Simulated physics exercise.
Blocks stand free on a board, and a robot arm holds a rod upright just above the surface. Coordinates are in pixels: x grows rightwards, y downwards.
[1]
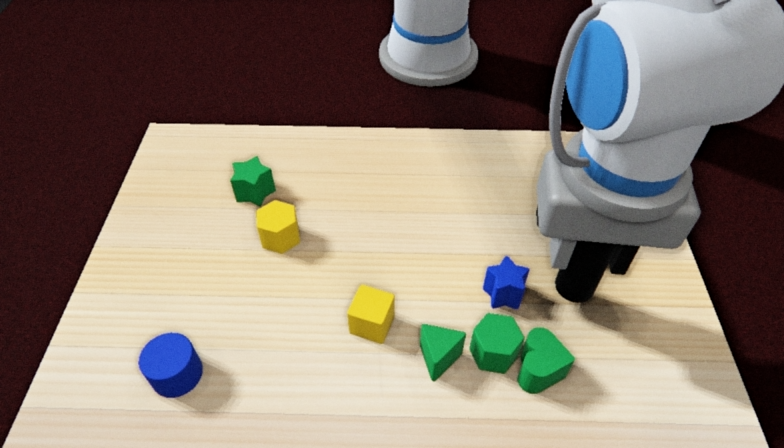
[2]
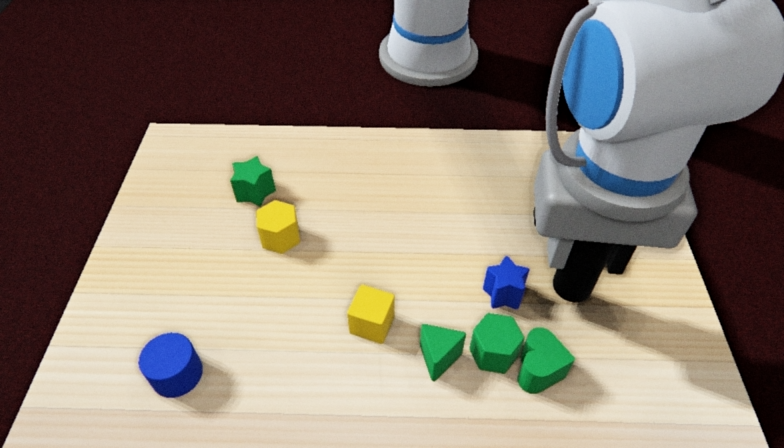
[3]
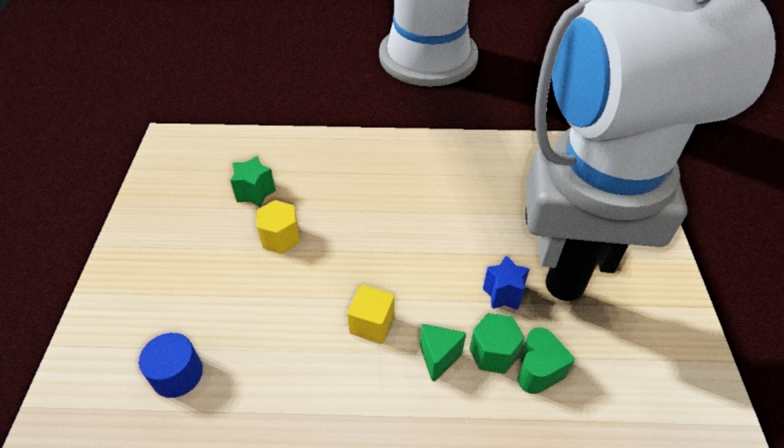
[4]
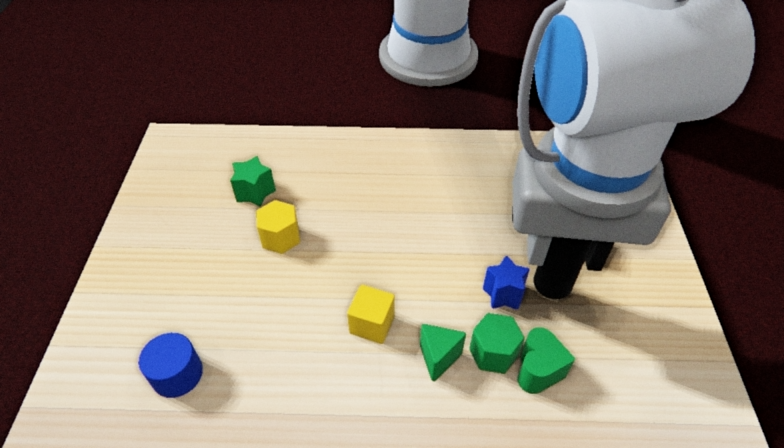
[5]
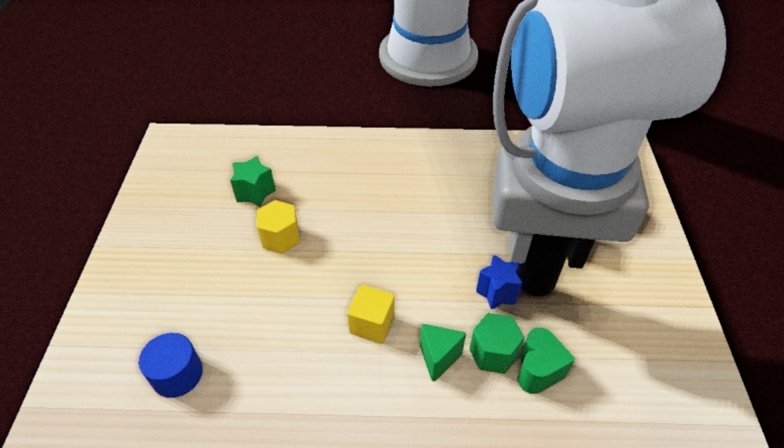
The robot arm moved its black rod slowly left across the wooden board until it nudged the blue star slightly left, while the green, yellow and other blue blocks stayed where they were.
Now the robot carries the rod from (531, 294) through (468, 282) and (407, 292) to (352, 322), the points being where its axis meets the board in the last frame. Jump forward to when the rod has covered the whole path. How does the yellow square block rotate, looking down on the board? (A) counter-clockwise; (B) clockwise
A - counter-clockwise.
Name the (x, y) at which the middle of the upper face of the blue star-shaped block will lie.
I predict (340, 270).
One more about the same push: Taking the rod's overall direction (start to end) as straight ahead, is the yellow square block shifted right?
No, it doesn't check out.
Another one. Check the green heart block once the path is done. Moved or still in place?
Once the path is done, it remains where it sat before.
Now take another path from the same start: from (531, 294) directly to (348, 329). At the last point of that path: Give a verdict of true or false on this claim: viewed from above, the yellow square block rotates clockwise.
False - the claim does not hold.
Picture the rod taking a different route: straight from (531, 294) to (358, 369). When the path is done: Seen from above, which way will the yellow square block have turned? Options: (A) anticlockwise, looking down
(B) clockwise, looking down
B (clockwise, looking down)
On the path given first. One third of the way, rod (468, 270); blue star-shaped block (434, 262).
Two thirds of the way, rod (407, 280); blue star-shaped block (372, 267).
At the end, rod (351, 310); yellow square block (342, 337), turned 20° anticlockwise; green hexagonal block in place; blue star-shaped block (340, 270), turned 60° clockwise; green heart block in place.
